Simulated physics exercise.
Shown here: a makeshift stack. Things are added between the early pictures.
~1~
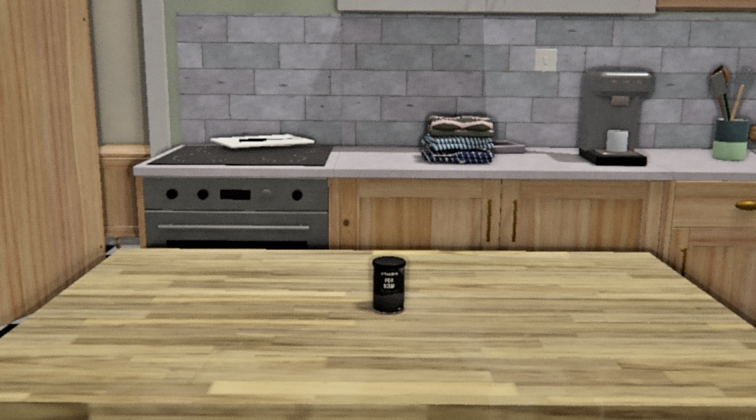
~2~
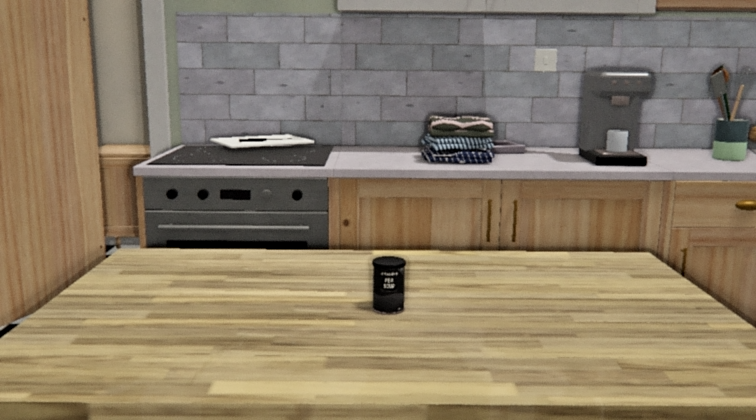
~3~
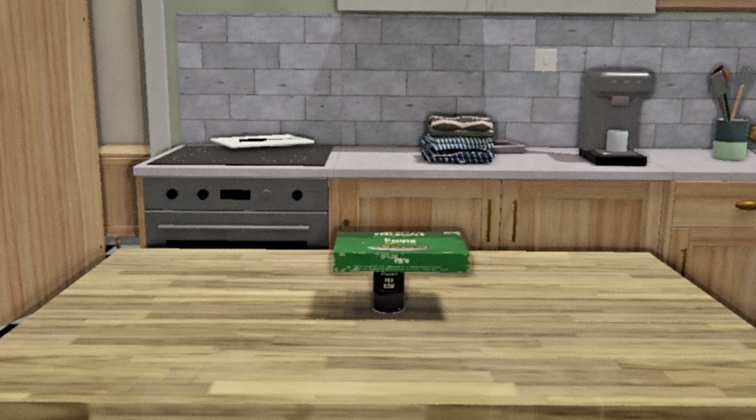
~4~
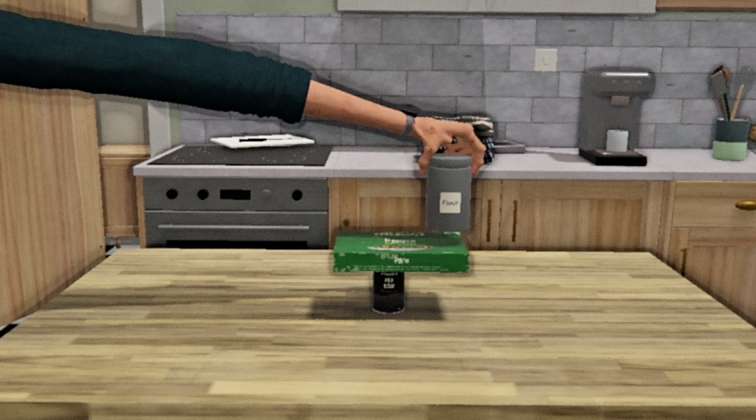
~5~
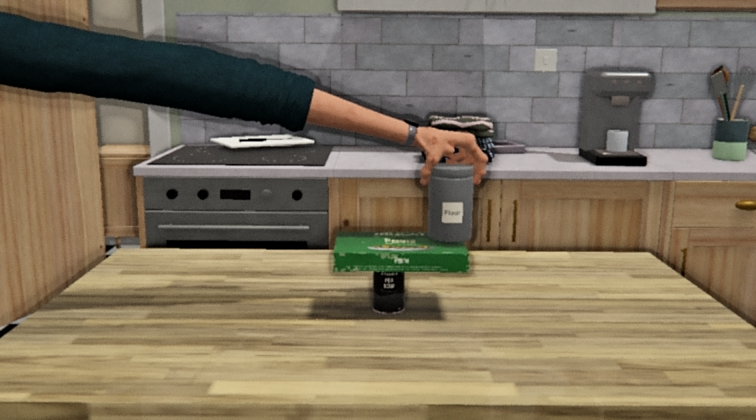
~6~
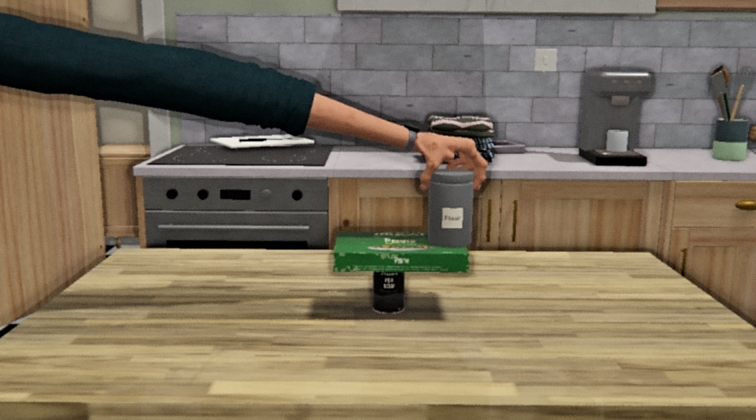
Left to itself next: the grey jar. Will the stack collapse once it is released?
Yes, it collapses.
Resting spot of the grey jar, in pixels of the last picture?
In the final view it sits at roughly (516, 294).
Then, 0.30 s on from there, grey jar now fallen; green packet turned 45° from how it was put.
Then, 0.40 s on from there, green packet turned 68° from how it was put.
Then, 0.90 s on from there, green packet turned 43° from how it was put.
In the end, fallen, grey jar; toppled in the stack, green packet; black tin unmoved. At the end, from the last picture's camera, grey jar near (516, 294). The stack comes apart.
